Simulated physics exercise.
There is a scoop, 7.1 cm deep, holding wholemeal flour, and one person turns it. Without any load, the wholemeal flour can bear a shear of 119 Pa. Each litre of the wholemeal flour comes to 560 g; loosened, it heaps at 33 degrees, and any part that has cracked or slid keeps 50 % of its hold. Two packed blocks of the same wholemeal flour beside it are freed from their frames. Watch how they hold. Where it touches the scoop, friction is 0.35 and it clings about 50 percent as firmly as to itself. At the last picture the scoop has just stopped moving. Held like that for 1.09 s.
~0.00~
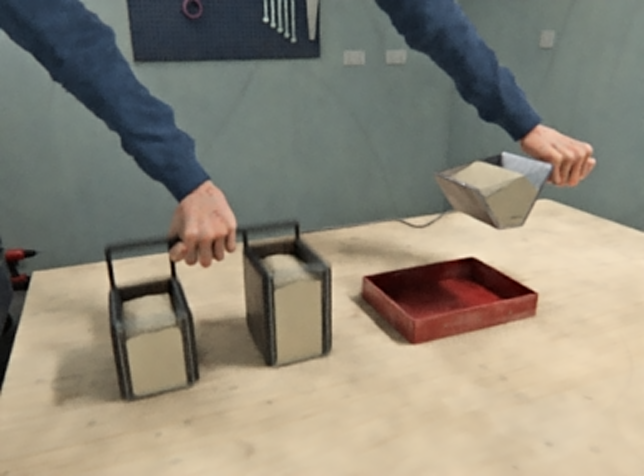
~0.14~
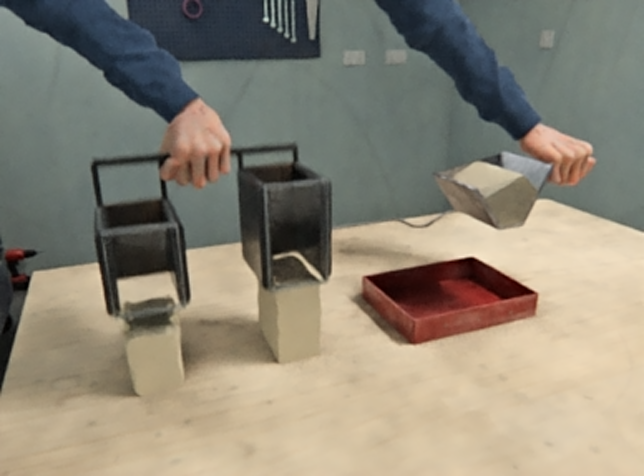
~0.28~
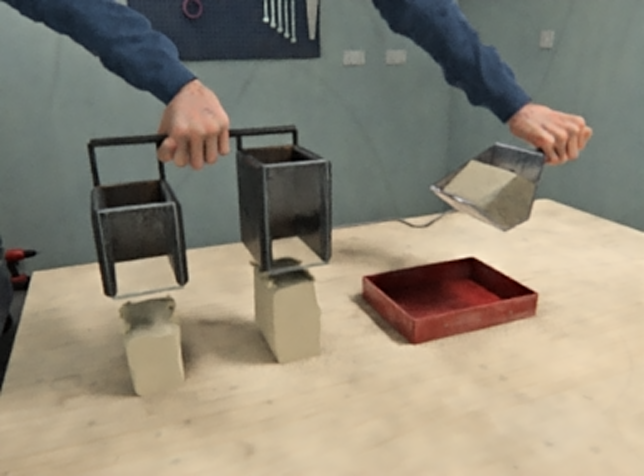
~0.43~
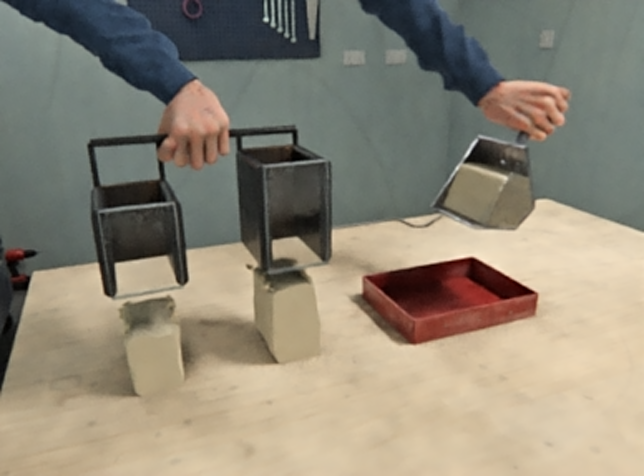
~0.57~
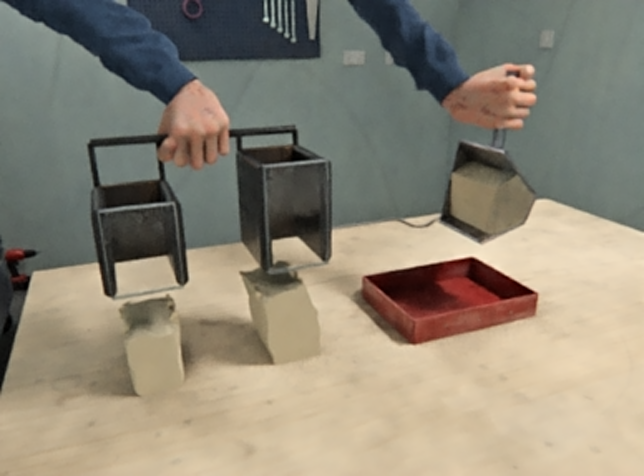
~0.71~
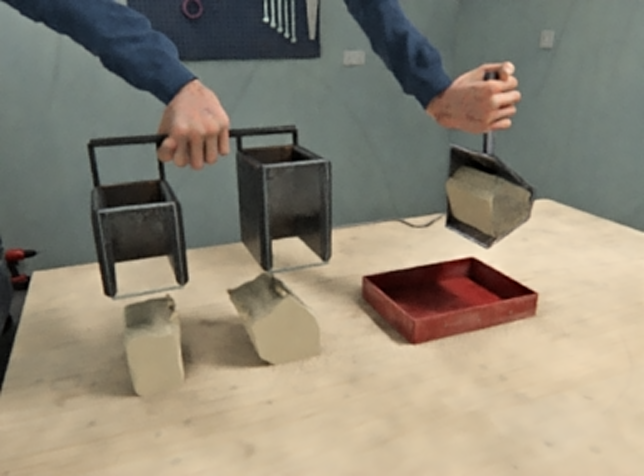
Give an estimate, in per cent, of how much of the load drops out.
I would put it at about 100 % of the load.
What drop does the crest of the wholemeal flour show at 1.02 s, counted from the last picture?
I'd put it at close to 2.0 cm.
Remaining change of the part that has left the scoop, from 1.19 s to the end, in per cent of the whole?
About 55 %.
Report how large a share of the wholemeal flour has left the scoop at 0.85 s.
I'd say close to 0 per cent.
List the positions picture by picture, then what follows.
The first picture shows lip at (479, 189), tilt 0 degrees; crest of the wholemeal flour at (526, 176); block heights 9.6 cm, 13 cm (left to right).
The second picture shows lip at (479, 189), tilt 1 degrees; crest of the wholemeal flour at (526, 176); block heights 9.5 cm, 13 cm (left to right).
The third picture shows lip at (474, 203), tilt 17 degrees; crest of the wholemeal flour at (516, 176); block heights 9.5 cm, 13 cm (left to right).
The fourth picture shows lip at (474, 225), tilt 44 degrees; crest of the wholemeal flour at (510, 179); block heights 9.5 cm, 13 cm (left to right).
The fifth picture shows lip at (482, 241), tilt 70 degrees; crest of the wholemeal flour at (515, 177); block heights 9.5 cm, 12 cm (left to right).
The sixth picture shows lip at (487, 246), tilt 82 degrees; crest of the wholemeal flour at (508, 181); block heights 9.5 cm, 11 cm (left to right).
After 0.85 s, the scoop is at 82 degrees and 0 % has left it.
After 1.02 s, the scoop is at 82 degrees and 42 % has left it.
After 1.19 s, the scoop is at 82 degrees and 45 % has left it.
After 1.36 s, the scoop is at 82 degrees and 59 % has left it.
After 1.74 s, the scoop is at 82 degrees and 100 % has left it.
